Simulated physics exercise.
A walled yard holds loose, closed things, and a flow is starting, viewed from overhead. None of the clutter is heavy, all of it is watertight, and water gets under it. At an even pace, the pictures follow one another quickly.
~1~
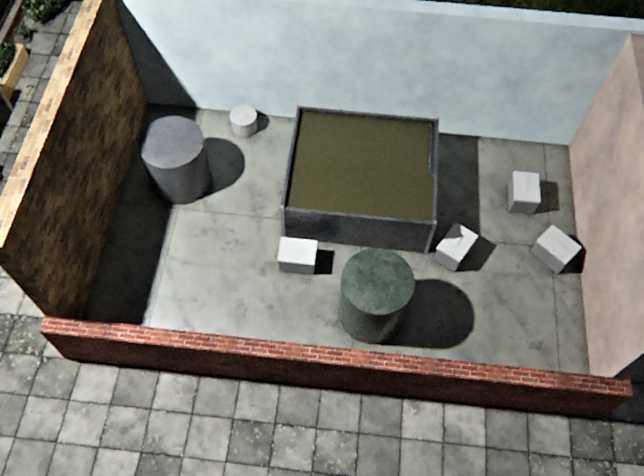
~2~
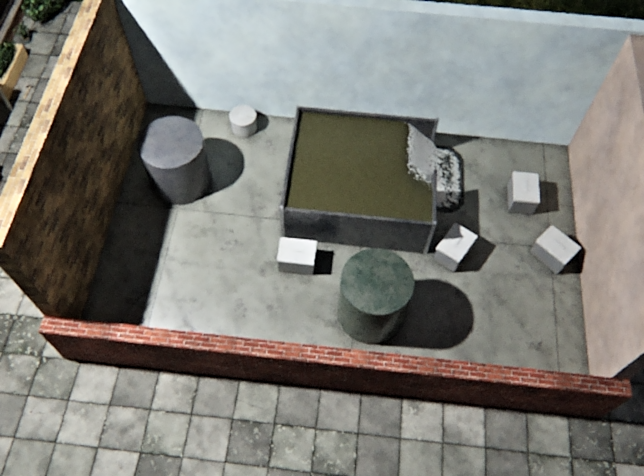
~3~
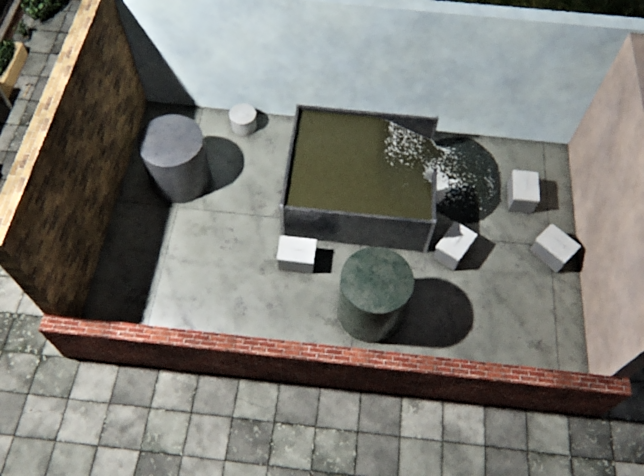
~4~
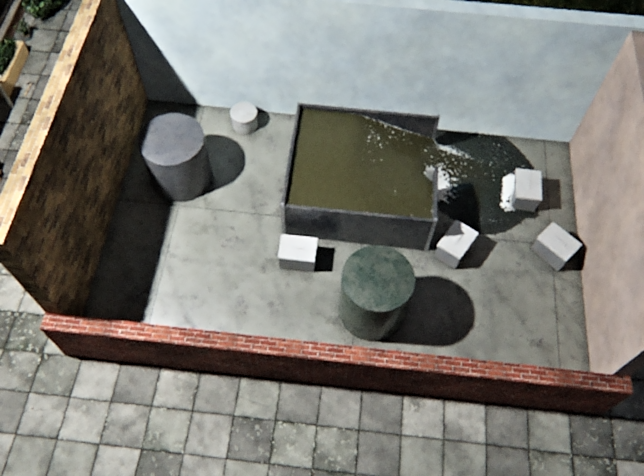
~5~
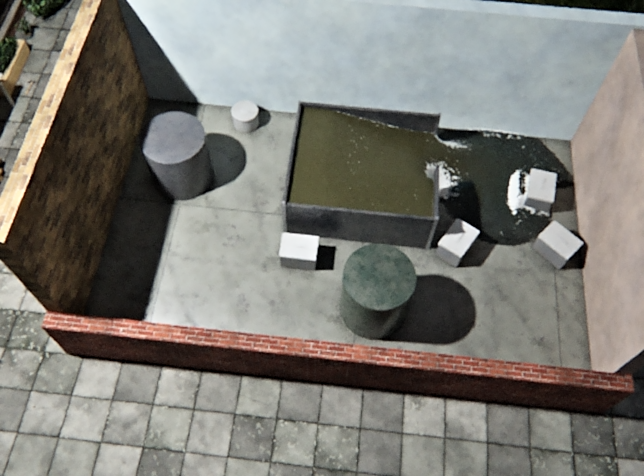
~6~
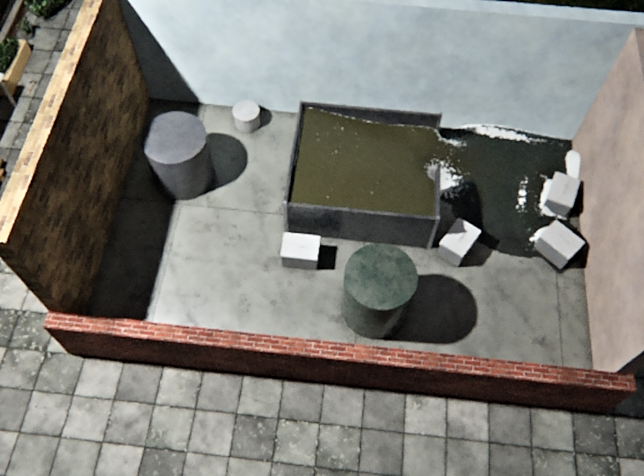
At first, pale blocks and two large cylinders sit still in a walled yard around a tank of murky liquid. Water then bursts from the tank's right side and spreads, foaming, across the floor to the right. It reaches the upper right block and pushes it a short way rightward, while the others barely move.
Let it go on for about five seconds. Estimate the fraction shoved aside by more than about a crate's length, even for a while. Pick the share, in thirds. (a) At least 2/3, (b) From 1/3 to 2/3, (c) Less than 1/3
(b) From 1/3 to 2/3.
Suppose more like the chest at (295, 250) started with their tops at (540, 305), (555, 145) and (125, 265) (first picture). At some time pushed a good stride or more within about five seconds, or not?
Each in turn: Pushed clear, pushed clear, stays in place.
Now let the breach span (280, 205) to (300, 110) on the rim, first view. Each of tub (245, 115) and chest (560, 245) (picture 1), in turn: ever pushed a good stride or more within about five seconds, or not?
Taking them in order, covered the distance and short of it.
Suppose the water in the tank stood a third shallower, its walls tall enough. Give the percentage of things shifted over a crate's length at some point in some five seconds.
40 % or so.
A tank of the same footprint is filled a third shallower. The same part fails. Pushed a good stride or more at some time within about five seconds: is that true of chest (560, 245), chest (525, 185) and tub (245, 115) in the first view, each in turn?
Well, one by one: Carried that far, carried that far, not carried that far.
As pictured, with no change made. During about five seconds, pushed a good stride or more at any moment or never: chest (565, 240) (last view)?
Note - travel: Beyond that distance.
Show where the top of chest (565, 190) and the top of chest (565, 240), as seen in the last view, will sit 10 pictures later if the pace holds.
The first top is close to (575, 284) and the second close to (527, 307).
A moment on, 1 of 5 are well off their spots; 0 afloat.
Next, 2 of 5 are well off their spots; 1 afloat.
Later, 2 of 5 are well off their spots; 2 afloat.
In the end, 2 of 5 are well off their spots, and 2 have been at some point; 2 afloat.
